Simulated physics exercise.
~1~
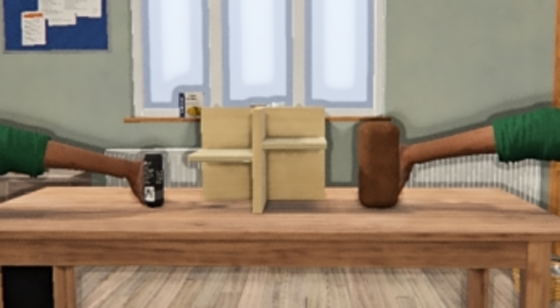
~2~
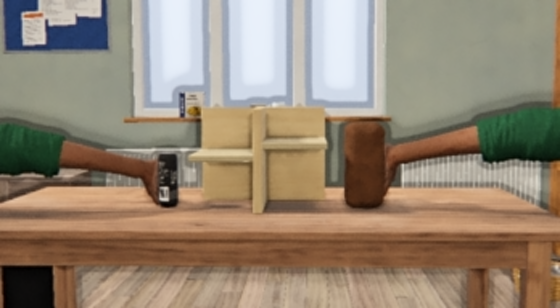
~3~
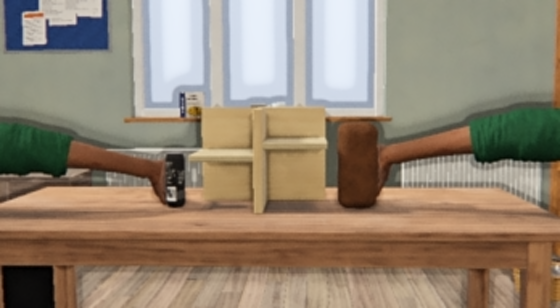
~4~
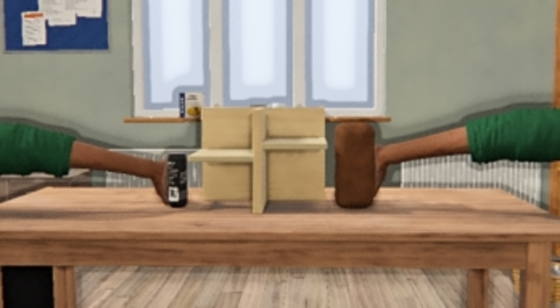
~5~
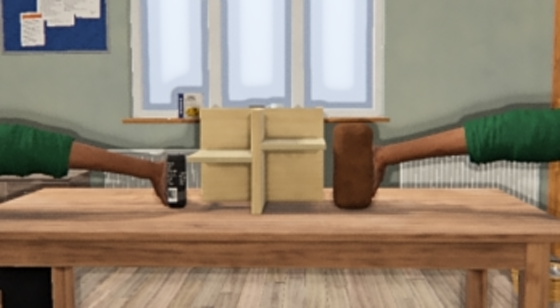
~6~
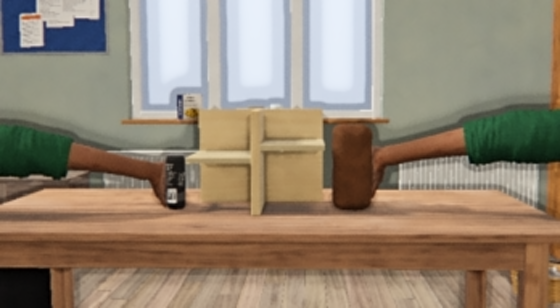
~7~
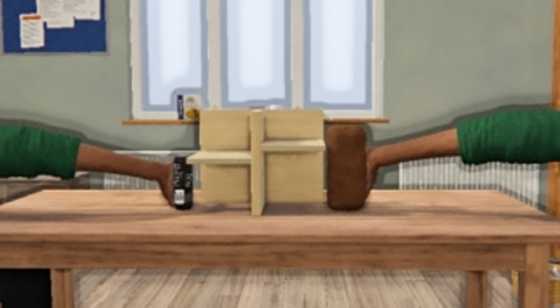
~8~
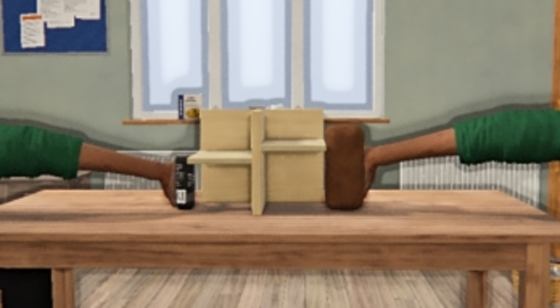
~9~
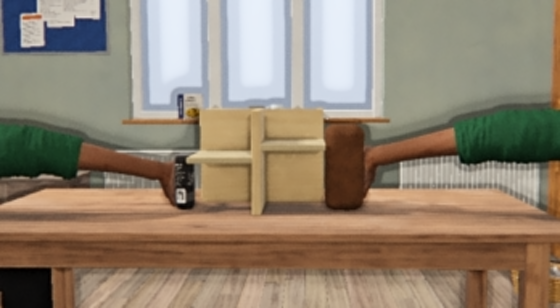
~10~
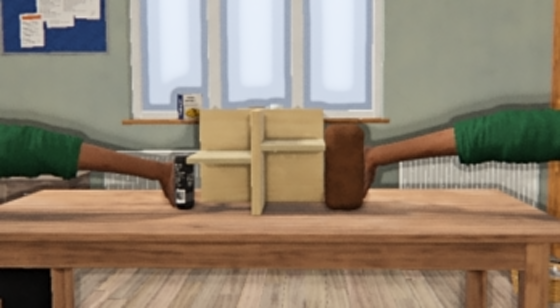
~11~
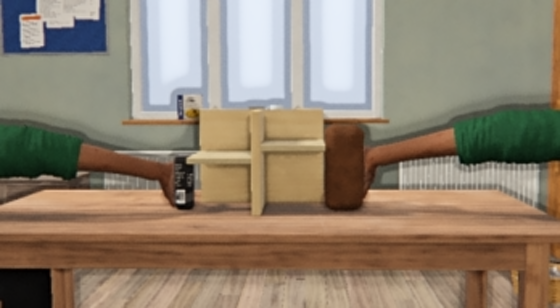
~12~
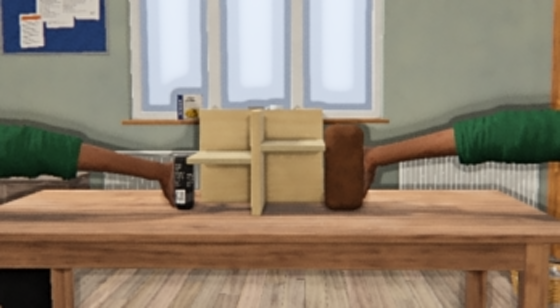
A black can and a brown loaf are pushed inward across a wooden table by two green-sleeved arms, the can from the left and the loaf from the right. Both reach opposite sides of a pale two-sided shelf and stop at its edges, hands still against them.
